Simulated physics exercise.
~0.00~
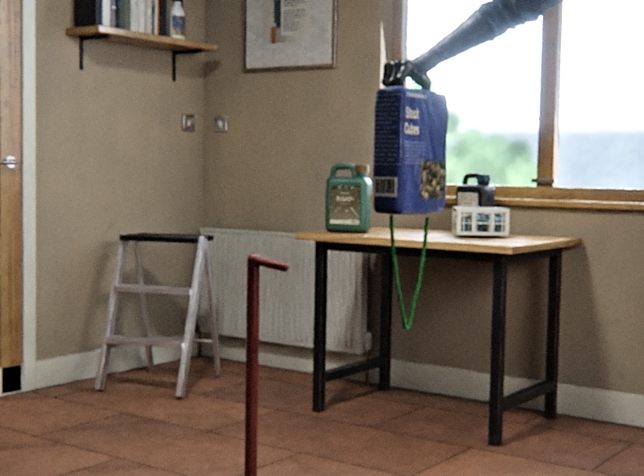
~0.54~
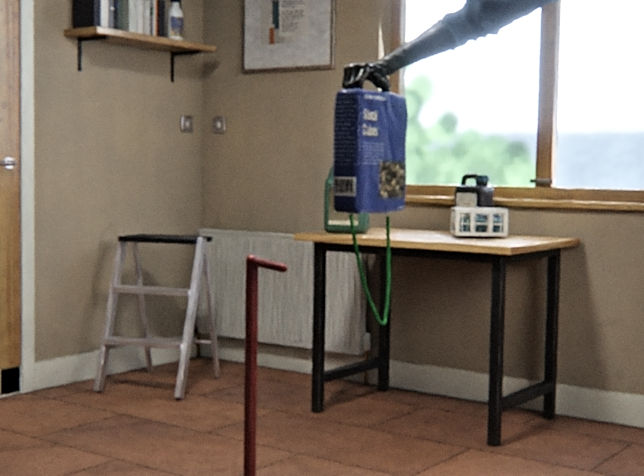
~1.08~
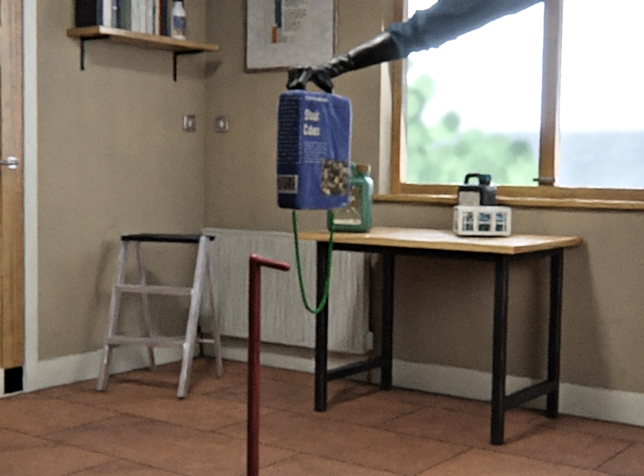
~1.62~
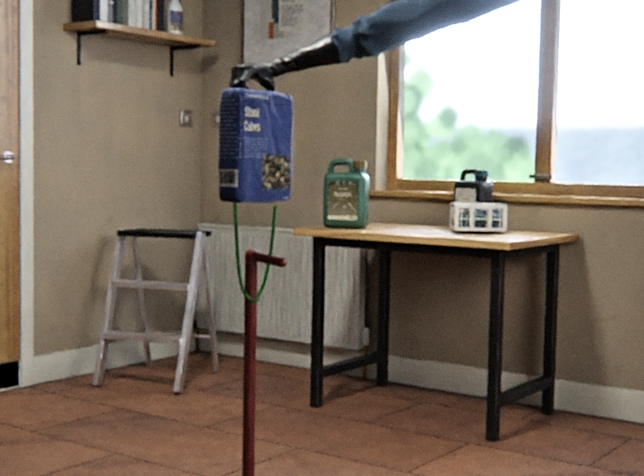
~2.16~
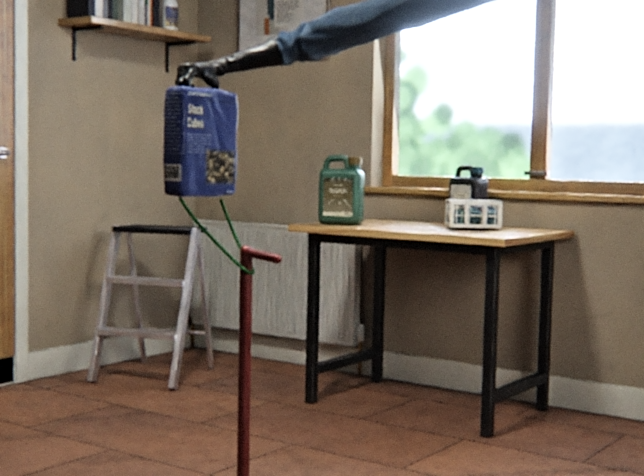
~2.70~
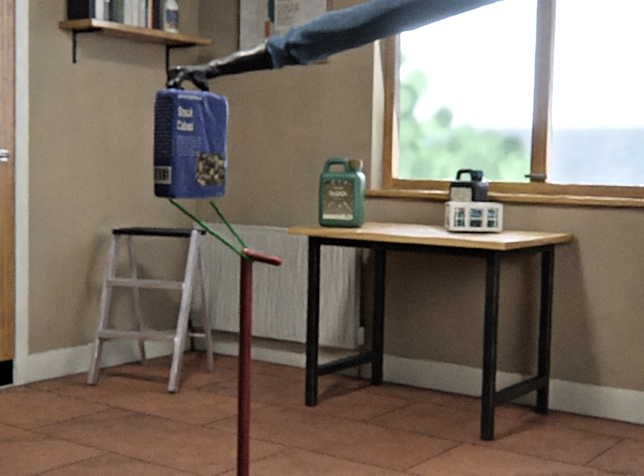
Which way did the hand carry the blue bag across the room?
The hand carried the blue bag to the left, away from the table and past the red post.
